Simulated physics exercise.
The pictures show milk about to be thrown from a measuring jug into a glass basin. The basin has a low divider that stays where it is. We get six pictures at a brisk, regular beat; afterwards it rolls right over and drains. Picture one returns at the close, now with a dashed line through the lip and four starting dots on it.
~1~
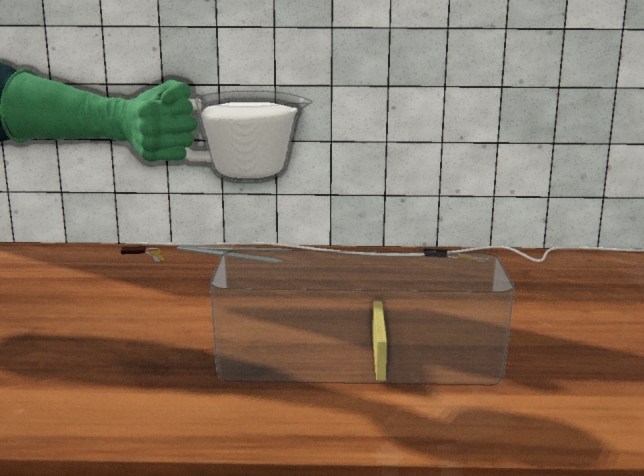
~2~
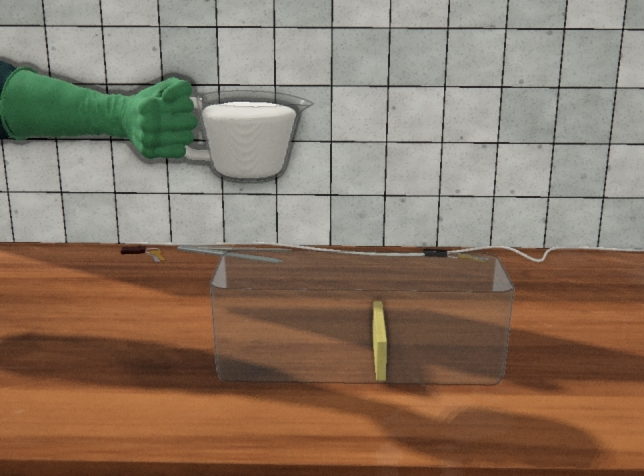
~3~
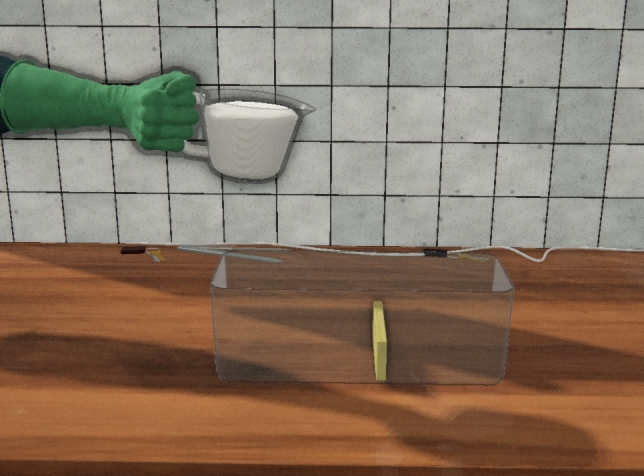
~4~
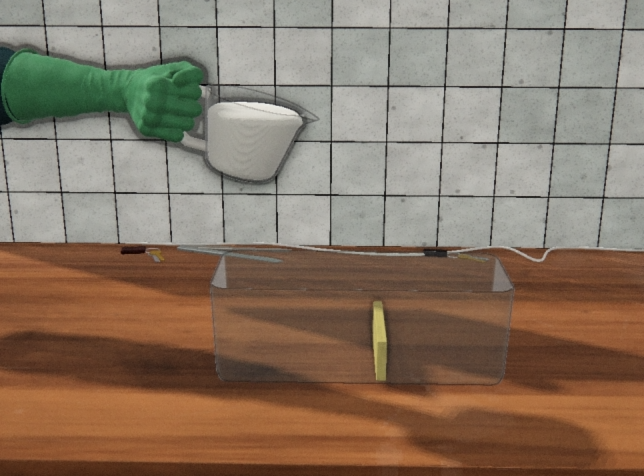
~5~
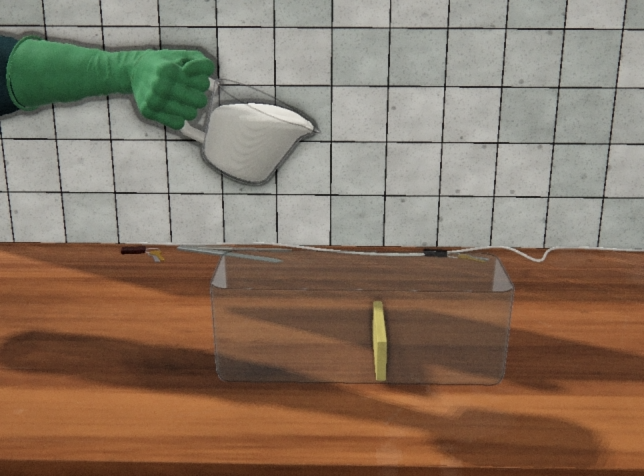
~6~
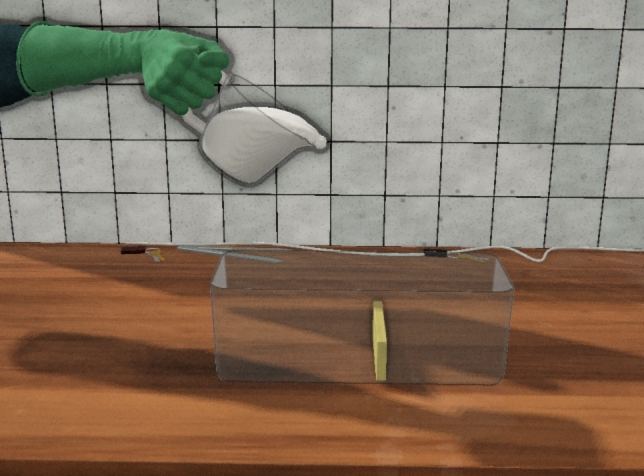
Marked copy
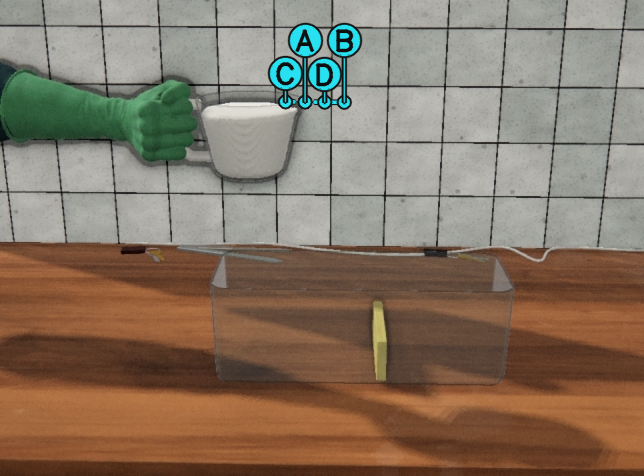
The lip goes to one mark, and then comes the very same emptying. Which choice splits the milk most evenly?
B beats the others.
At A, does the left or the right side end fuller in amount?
The left side.
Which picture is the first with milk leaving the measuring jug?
In picture 6.
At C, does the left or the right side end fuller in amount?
The left side.
On the marked copy, A at (305, 102); B at (344, 102); C at (285, 101); D at (324, 102).
With A, about 92 % ends left of the wall and 3 % right of it; 5 % is lost outside.
With B, about 45 % ends left of the wall and 53 % right of it.
With C, about 88 % ends left of the wall and 6 % right of it; 6 % is lost outside.
With D, about 78 % ends left of the wall and 18 % right of it; 4 % is lost outside.
